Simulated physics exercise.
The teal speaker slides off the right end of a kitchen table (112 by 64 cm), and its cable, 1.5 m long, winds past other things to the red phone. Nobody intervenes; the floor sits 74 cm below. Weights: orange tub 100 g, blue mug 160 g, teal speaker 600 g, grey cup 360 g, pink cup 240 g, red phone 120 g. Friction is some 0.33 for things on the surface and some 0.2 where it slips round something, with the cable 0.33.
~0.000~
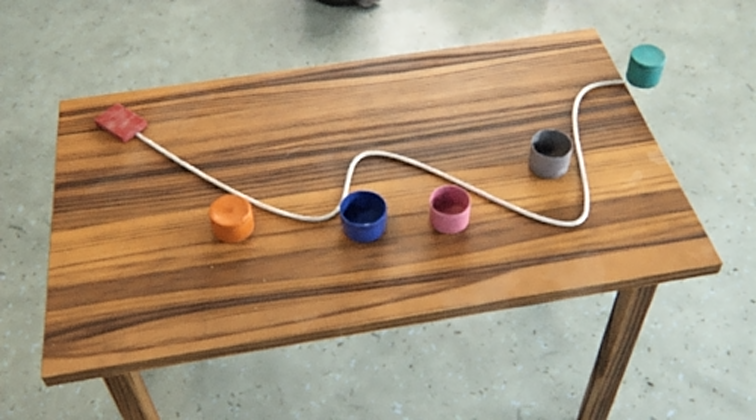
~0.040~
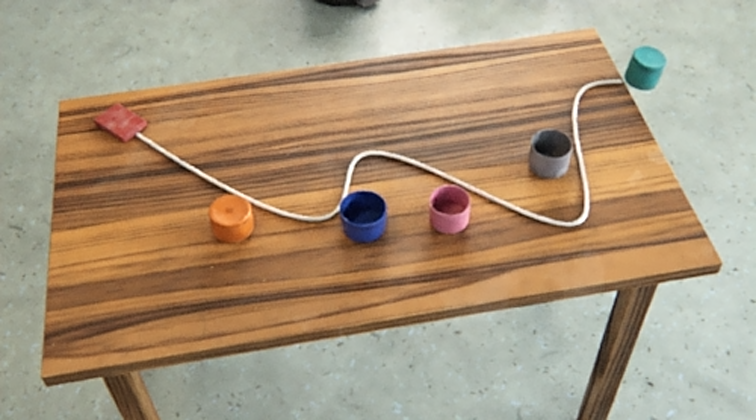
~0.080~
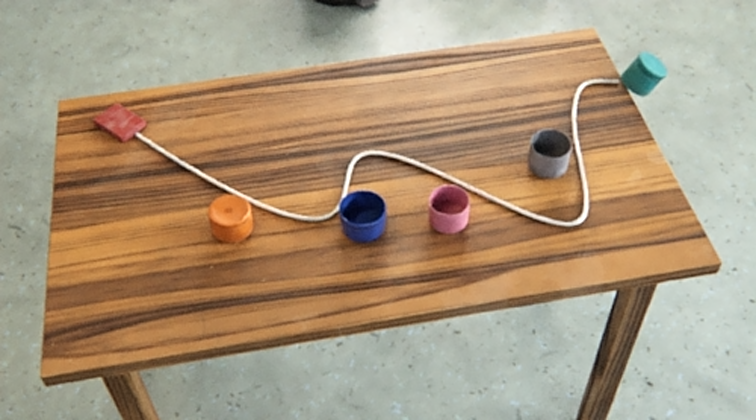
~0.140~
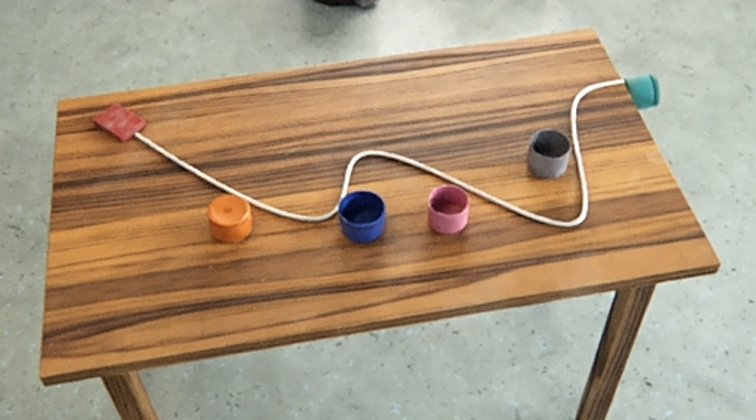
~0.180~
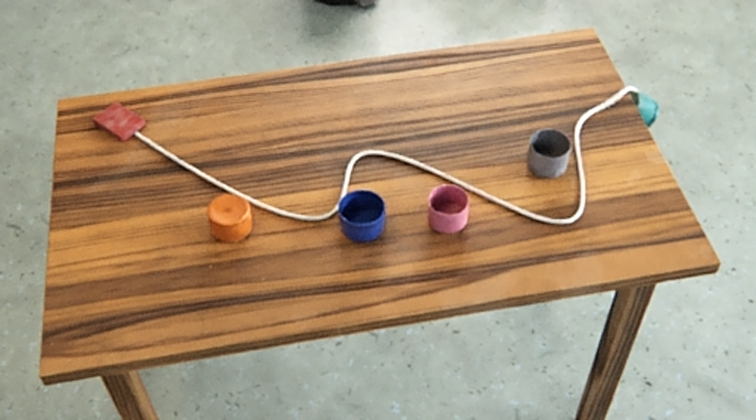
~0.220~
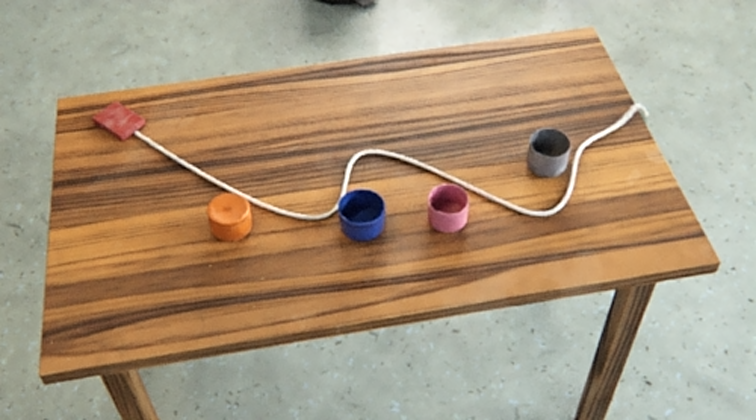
In this clip, a teal cylindrical object tilts and slips down past the right edge of a wooden table, out of sight, and the attached white cable's right end shifts and straightens while four cups and a red object stay put.
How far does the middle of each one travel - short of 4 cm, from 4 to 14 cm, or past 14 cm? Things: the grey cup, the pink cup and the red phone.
Answer - grey cup: From 4 to 14 cm, pink cup: Short of 4 cm, red phone: Past 14 cm.
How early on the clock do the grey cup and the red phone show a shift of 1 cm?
Grey cup: 0.42 s; red phone: 0.36 s.
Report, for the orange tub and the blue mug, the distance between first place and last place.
Net shift - orange tub 0 cm, blue mug 0 cm.
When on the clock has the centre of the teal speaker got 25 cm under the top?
The clock reads 0.28 s at that moment.
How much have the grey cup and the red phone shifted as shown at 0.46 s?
I'd say the grey cup is some 4 cm out, the red phone some 20 cm.
After 0.5 s, the cable's tail end at (237, 128); red phone 19 cm off its start, grey cup 4 cm off its start, teal speaker over the edge.
After 0.7 s, the cable's tail end at (576, 184); red phone 85 cm off its start, grey cup 10 cm off its start, teal speaker over the edge.
After 1.0 s, the cable has left the top; red phone over the edge, grey cup 10 cm off its start at (550, 105), teal speaker over the edge.
After 1.2 s, the cable has left the top; red phone over the edge, grey cup 10 cm off its start, teal speaker over the edge.
After 2.4 s, the cable has left the top; red phone over the edge, grey cup 10 cm off its start at (550, 105), pink cup 0 cm off its start at (449, 199), teal speaker over the edge.
